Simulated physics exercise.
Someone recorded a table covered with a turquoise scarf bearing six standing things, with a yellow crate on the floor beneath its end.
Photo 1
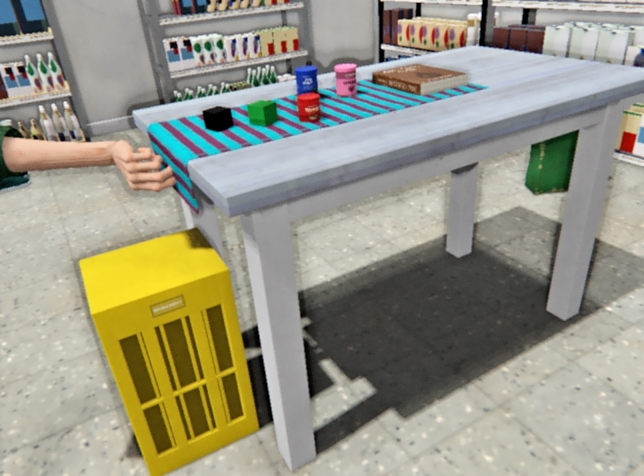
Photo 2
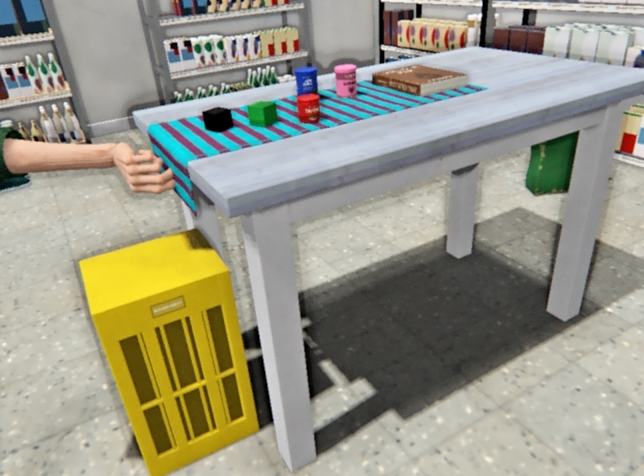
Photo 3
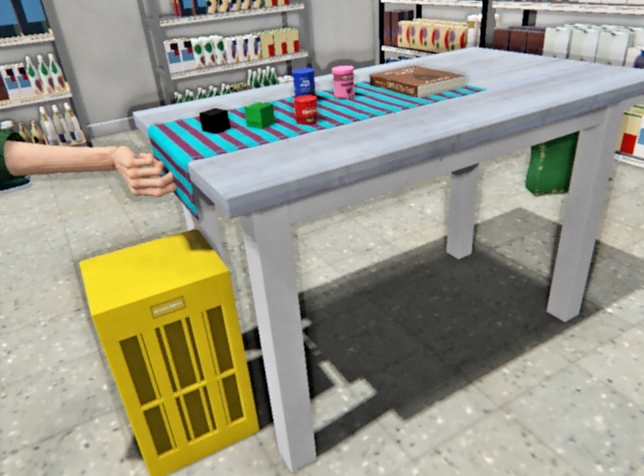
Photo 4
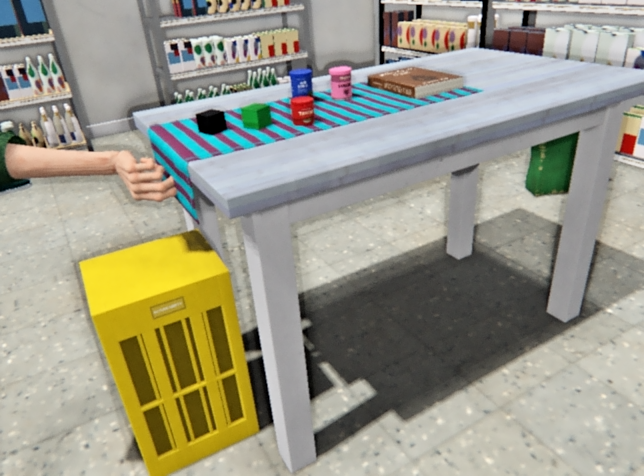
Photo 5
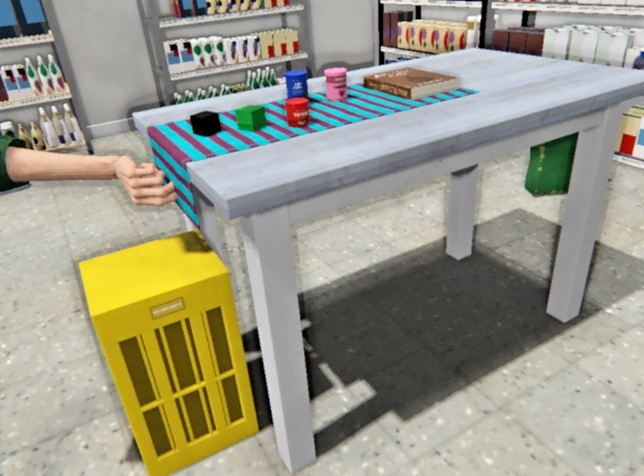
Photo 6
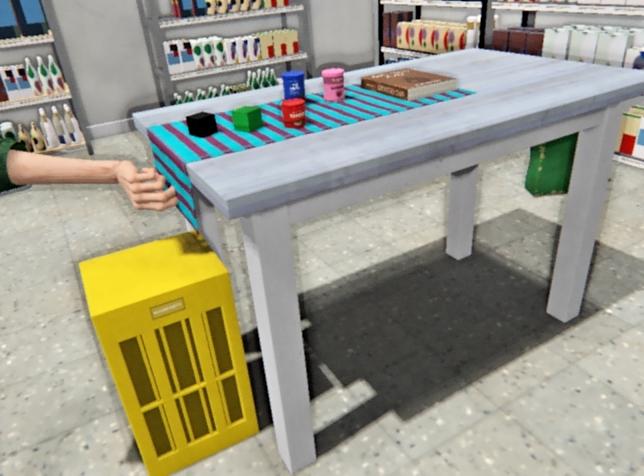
We see a hand at the left gripping a turquoise striped scarf on a table and drawing it slightly down over the end, above a yellow crate, as the cubes, pots, cans and book on it shift slightly left.
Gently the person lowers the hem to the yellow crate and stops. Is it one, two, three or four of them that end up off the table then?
It is one.
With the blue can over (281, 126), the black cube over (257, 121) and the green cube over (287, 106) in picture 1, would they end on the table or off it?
The blue can stays put; the black cube stays put; and the green cube stays put.
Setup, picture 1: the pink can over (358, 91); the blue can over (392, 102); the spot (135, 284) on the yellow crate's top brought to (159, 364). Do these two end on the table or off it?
The pink can keeps its place on top; the blue can does not fall.
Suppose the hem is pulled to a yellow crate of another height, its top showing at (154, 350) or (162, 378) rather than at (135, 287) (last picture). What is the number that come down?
Count: 3, then 4.
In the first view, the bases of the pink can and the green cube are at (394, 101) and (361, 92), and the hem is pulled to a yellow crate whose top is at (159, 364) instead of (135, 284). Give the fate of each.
The pink can stays put, the green cube stays put.
Early on, hem near (183, 228); all still up.
Midway, hem on the crate; black cube gone.
Finally, hem on the crate; black cube gone. It carries off one.
